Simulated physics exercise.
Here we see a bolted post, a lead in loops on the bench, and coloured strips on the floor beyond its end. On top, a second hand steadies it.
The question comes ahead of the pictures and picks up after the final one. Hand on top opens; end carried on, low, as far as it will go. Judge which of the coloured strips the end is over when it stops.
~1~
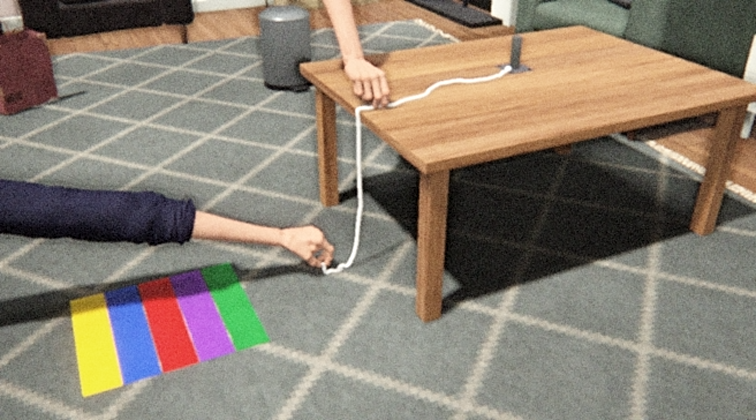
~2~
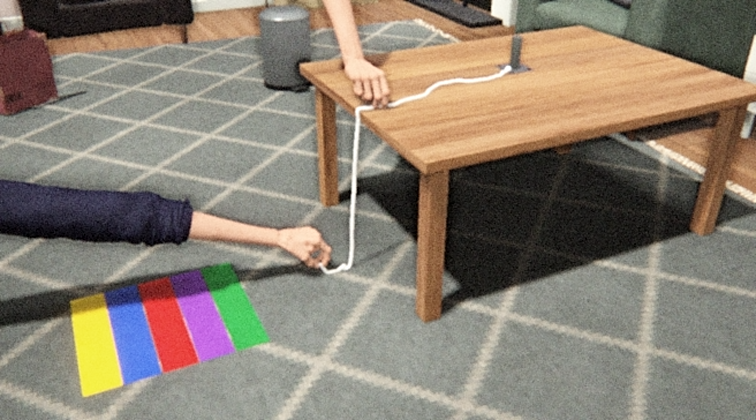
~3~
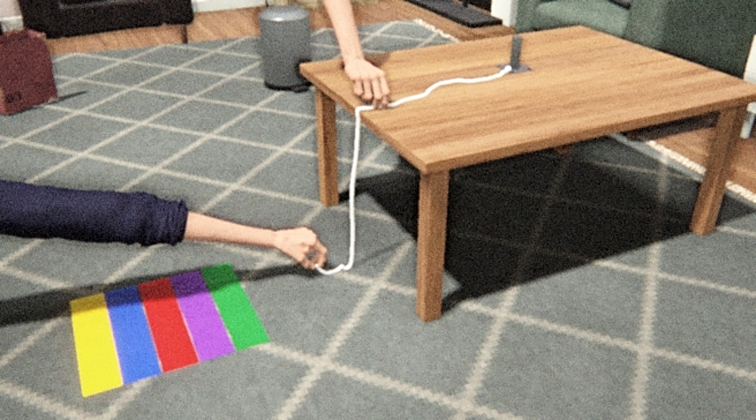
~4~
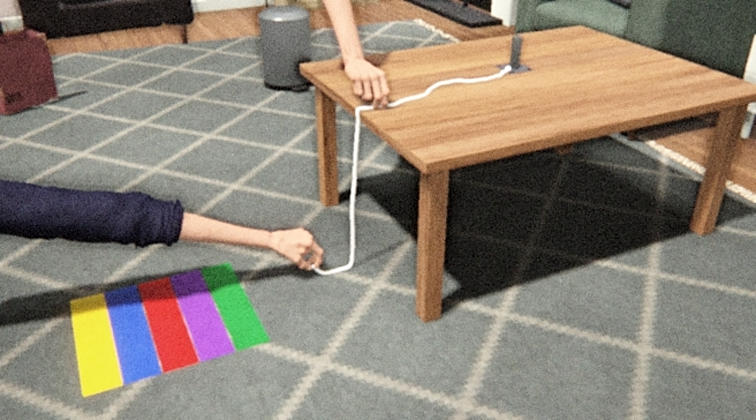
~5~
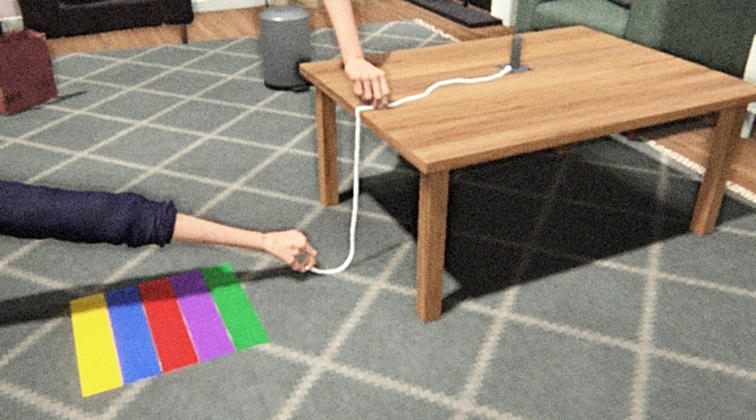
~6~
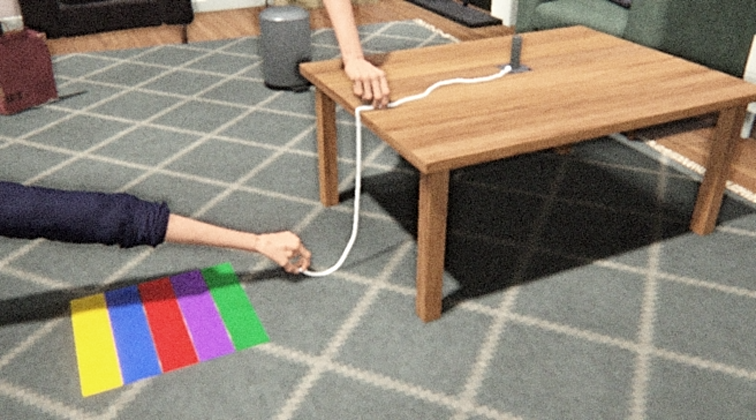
It is over the purple strip.
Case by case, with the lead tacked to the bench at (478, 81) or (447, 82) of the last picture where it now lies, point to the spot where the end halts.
Respectively, (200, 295) and (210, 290).
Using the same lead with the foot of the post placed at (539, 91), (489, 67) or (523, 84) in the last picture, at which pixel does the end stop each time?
Approximate pixels in order: (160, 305), (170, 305), (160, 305).
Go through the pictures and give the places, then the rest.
The first picture shows end (323, 263); green (246, 330); purple (212, 340); red (176, 350); blue (139, 360); yellow (100, 372).
The second picture shows end (321, 264); lead through (496, 77) (442, 84) (405, 101) (357, 130) (354, 193) (352, 254).
The third picture shows end (316, 265).
The fourth picture shows end (313, 266); lead through (496, 77) (442, 84) (405, 101) (358, 130) (353, 193) (353, 253).
The fifth picture shows end (307, 268).
The sixth picture shows end (300, 269); lead through (496, 77) (442, 84) (405, 101) (359, 129) (358, 192) (346, 253).
Early on, end near (261, 279); short of the strips.
Midway, end near (221, 290); over green.
At the end of the slack, end near (195, 297); over purple. It gets as far as the purple strip.
